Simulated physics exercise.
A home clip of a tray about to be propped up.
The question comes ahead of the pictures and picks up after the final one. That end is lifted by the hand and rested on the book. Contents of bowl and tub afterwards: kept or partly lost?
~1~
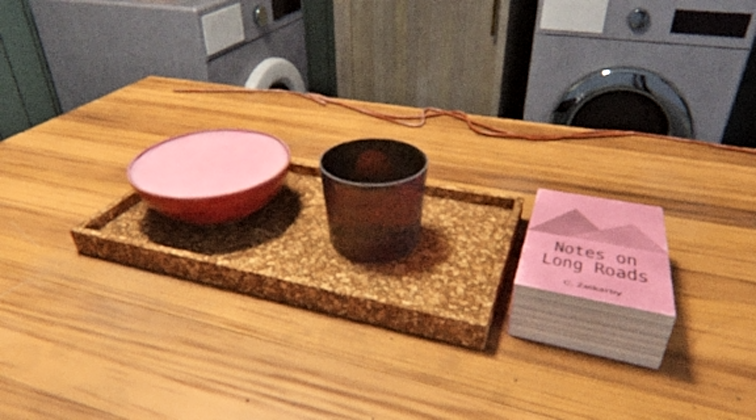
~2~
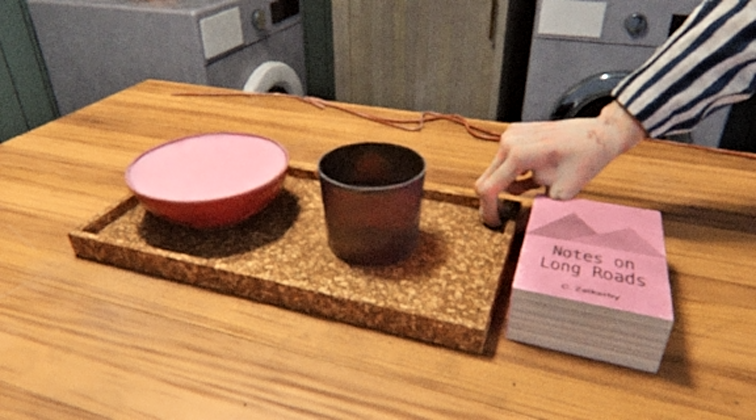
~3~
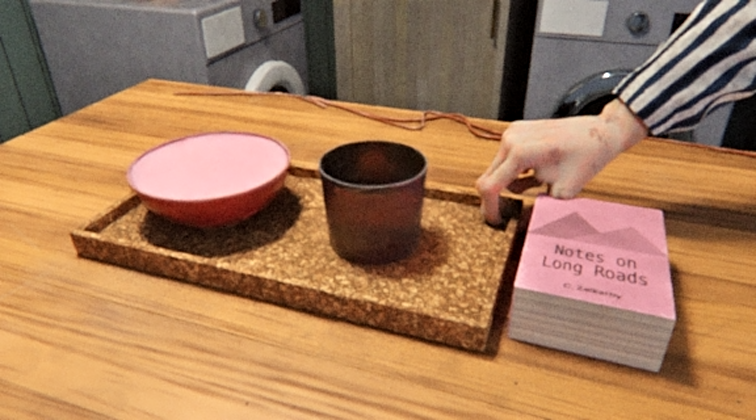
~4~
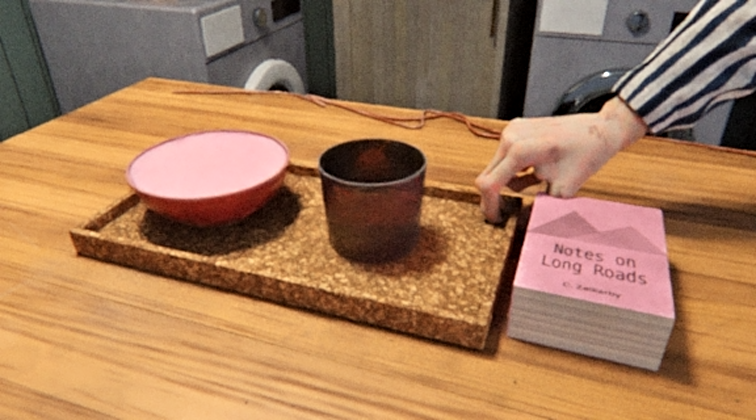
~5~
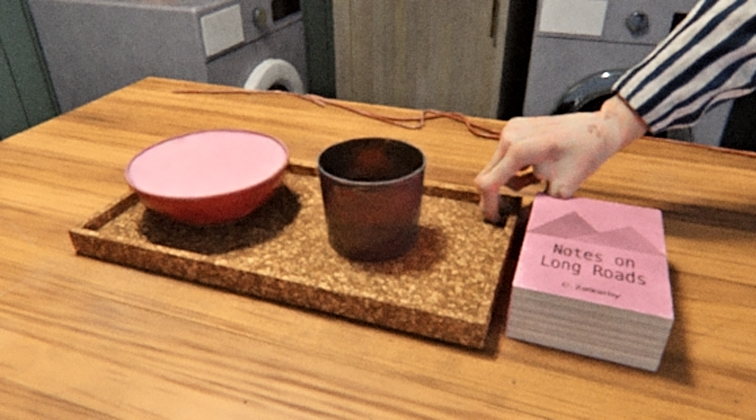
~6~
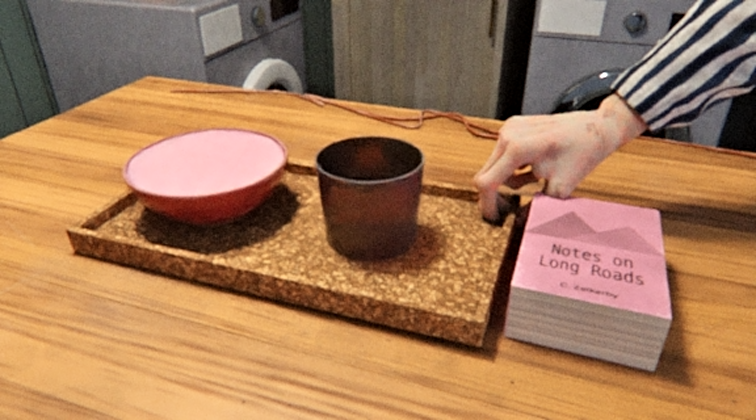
On the left the bowl: Partly lost, on the right the tub: Partly lost.
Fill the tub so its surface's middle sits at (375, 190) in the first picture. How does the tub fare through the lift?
Note: Contents retained.
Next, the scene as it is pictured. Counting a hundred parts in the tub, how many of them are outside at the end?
8 per cent, roughly.
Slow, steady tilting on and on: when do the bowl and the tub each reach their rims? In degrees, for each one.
Roughly 2 degrees and 2 degrees.
A moment on, the tray slopes by about 4°; bowl, a puddle lies under it; tub, a puddle lies under it.
Further on, the tray slopes by about 9°; bowl, a puddle lies under it; tub, a puddle lies under it.
When it is over, the tray slopes by about 8°, resting on the book; bowl, a puddle lies under it; tub, a puddle lies under it.
